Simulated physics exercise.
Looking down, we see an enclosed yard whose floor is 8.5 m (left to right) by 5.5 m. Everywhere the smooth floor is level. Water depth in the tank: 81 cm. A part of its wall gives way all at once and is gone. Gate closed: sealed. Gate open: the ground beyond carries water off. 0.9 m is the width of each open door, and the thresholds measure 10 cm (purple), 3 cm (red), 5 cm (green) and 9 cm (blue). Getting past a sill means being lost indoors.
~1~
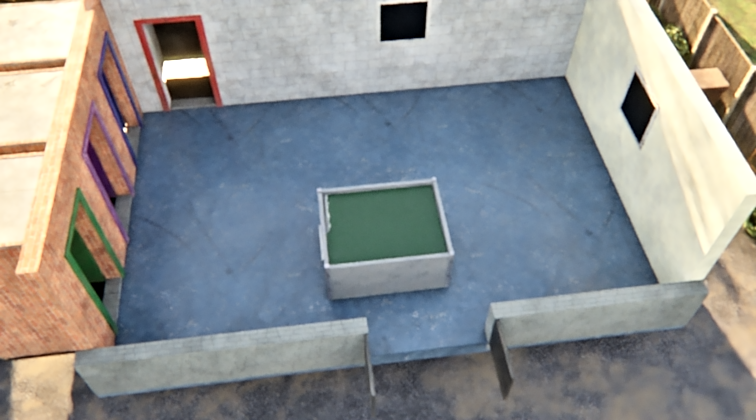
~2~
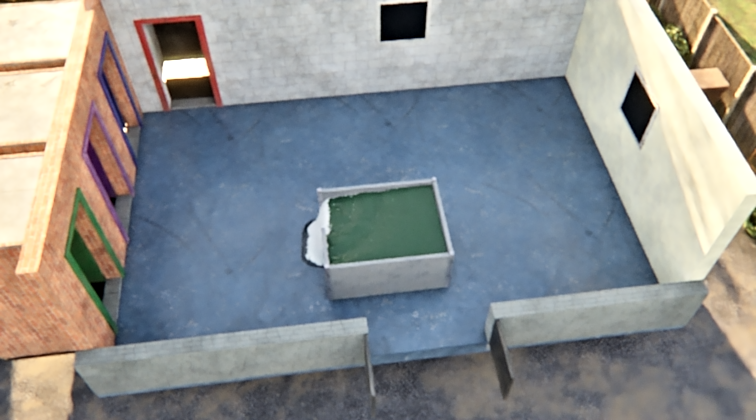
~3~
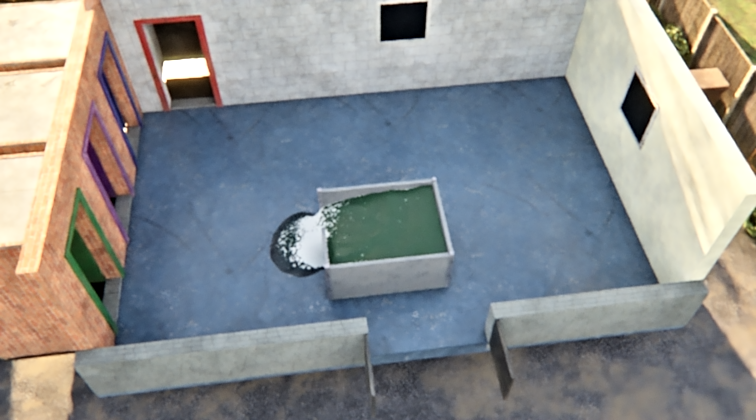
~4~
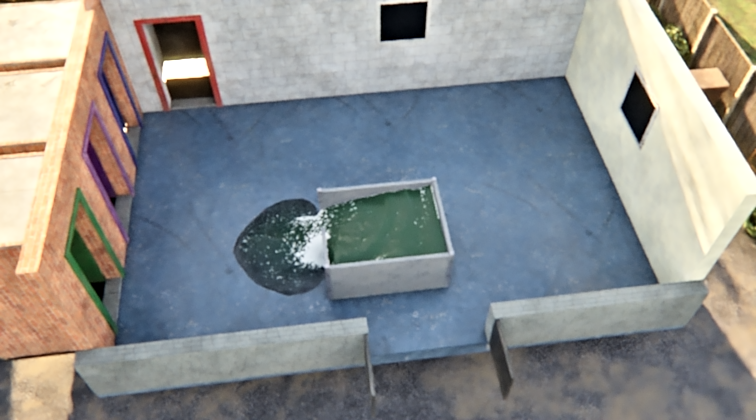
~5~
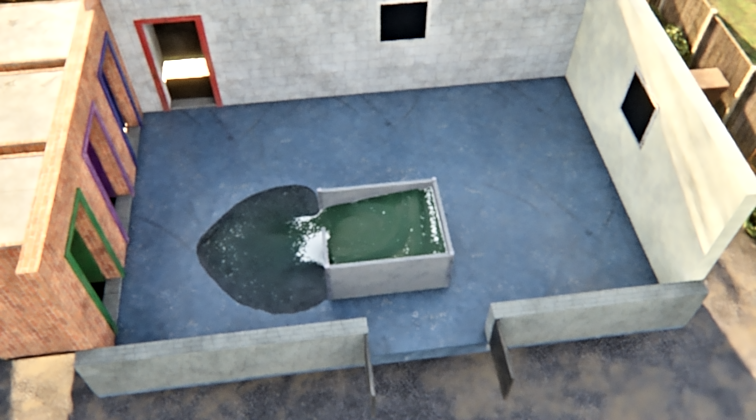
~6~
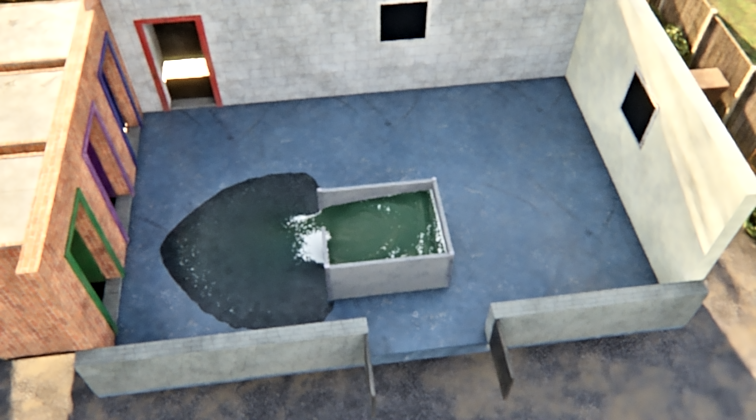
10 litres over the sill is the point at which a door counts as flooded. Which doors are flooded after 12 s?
The purple door overtops the limit; the red door overtops the limit; the green door overtops the limit; the blue door overtops the limit.
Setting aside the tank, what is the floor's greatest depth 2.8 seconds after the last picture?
Depth max: Approx. 20 cm.
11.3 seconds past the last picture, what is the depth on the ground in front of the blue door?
About 6.0 cm.
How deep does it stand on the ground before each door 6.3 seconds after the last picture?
Depths in cm: Purple 9, red 9, green 9, blue 10.
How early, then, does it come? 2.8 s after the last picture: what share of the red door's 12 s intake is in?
Some 20 per cent by then.
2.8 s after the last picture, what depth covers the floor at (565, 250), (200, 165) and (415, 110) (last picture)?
Spot by spot: Some 0, 2, then 0 cm.
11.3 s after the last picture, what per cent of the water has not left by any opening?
68 %.
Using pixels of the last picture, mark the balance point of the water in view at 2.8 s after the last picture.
I'd put it close to (270, 234).
Then, 0.7 s after the last picture water covers 30 % of the floor and is deepest (36 cm) near (313, 239); purple door 18 cm at the sill, 12 L in, red door not reached, green door 11 cm at the sill, 13 L in, blue door not reached.
Then, 1.5 s after the last picture water covers 30 % of the floor and is deepest (38 cm) near (143, 113); purple door 23 cm at the sill, 69 L in, red door 6 cm at the sill, 0 L in, green door 17 cm at the sill, 87 L in, blue door 14 cm at the sill, 4 L in.
Then, 2.8 s after the last picture water covers 35 % of the floor and is deepest (20 cm) near (142, 126); purple door 15 cm at the sill, 116 L in, red door 10 cm at the sill, 35 L in, green door 14 cm at the sill, 180 L in, blue door 12 cm at the sill, 16 L in.
Then, 6.3 s after the last picture water covers 55 % of the floor and is deepest (11 cm) near (143, 120); purple door 9 cm at the sill, 135 L in, red door 9 cm at the sill, 131 L in, green door 9 cm at the sill, 265 L in, blue door 10 cm at the sill, 33 L in.
Then, 11.3 s after the last picture water covers 85 % of the floor and is deepest (6 cm) near (138, 154); purple door 5 cm at the sill, 135 L in, red door 6 cm at the sill, 198 L in, green door 5 cm at the sill, 285 L in, blue door 6 cm at the sill, 34 L in.
